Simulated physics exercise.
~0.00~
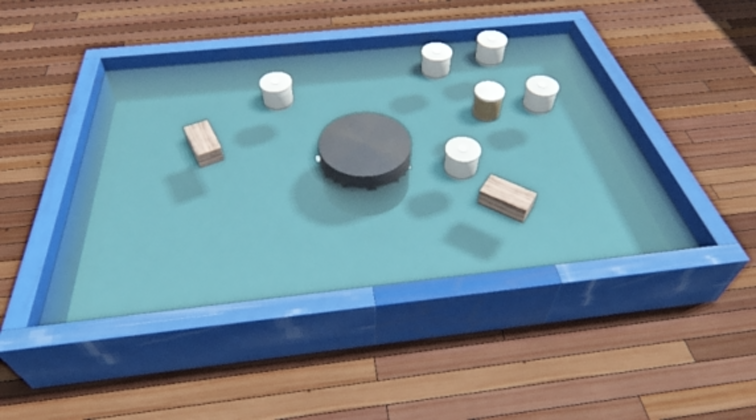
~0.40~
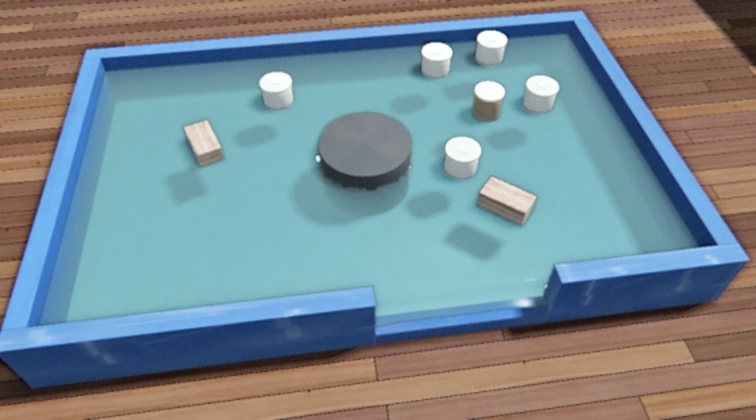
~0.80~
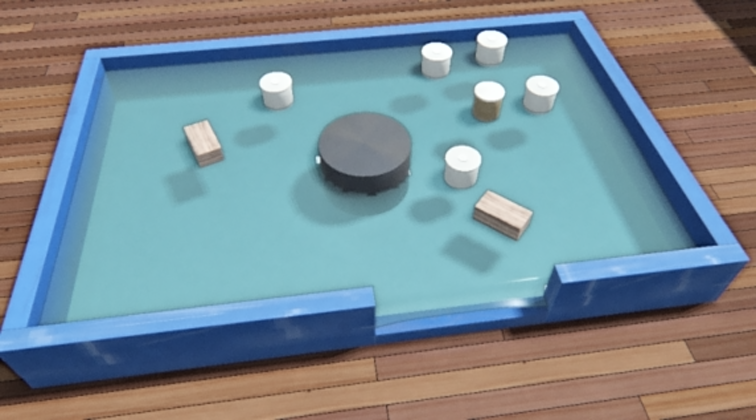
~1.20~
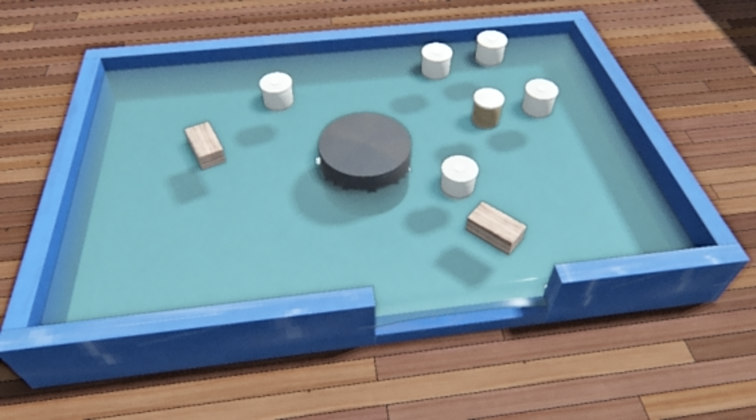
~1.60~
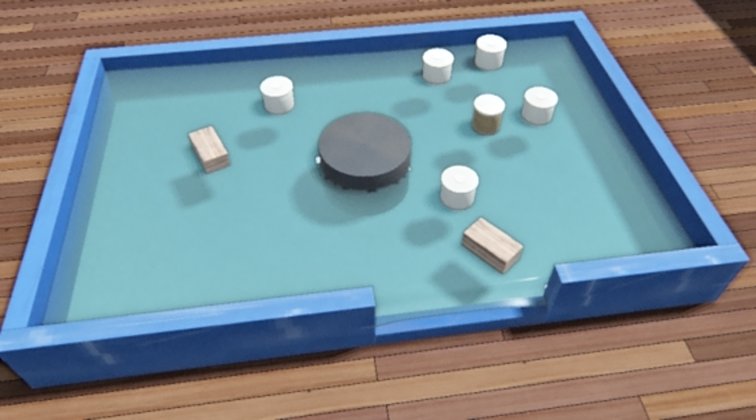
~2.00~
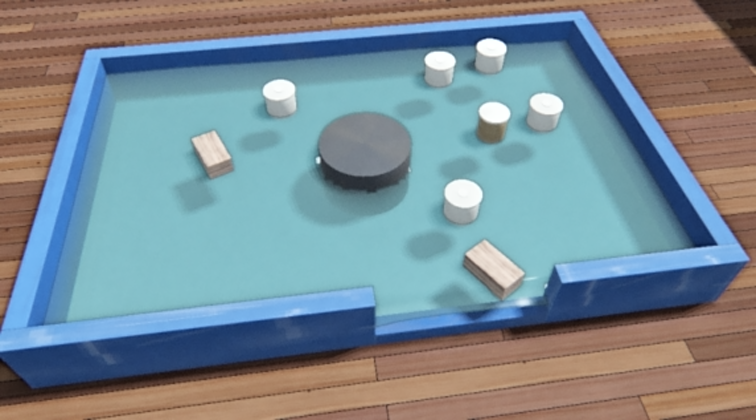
Garden pool with blue sides, a front section dropping away, then floating wooden blocks and white tubs drifting slowly toward the front.
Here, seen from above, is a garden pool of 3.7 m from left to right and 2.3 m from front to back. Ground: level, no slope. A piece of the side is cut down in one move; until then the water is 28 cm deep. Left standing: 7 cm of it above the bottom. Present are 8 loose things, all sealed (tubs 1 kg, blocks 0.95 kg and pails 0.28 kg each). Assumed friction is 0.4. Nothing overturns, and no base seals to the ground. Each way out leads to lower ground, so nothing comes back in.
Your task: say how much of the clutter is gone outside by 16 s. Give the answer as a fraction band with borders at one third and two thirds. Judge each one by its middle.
Band: 1/3 up to 2/3.
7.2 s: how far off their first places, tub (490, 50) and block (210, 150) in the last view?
Answer, in order asked: 20 cm, 40 cm.
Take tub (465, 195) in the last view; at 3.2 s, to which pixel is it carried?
Roughly (474, 236) in the same view.
After 3.2 s 1 of 8 are out; 7 afloat.
After 7.2 s 2 of 8 are out; 6 afloat.
After 12.0 s 3 of 8 are out; 5 afloat.
After 16.0 s 3 of 8 are out; 5 afloat.
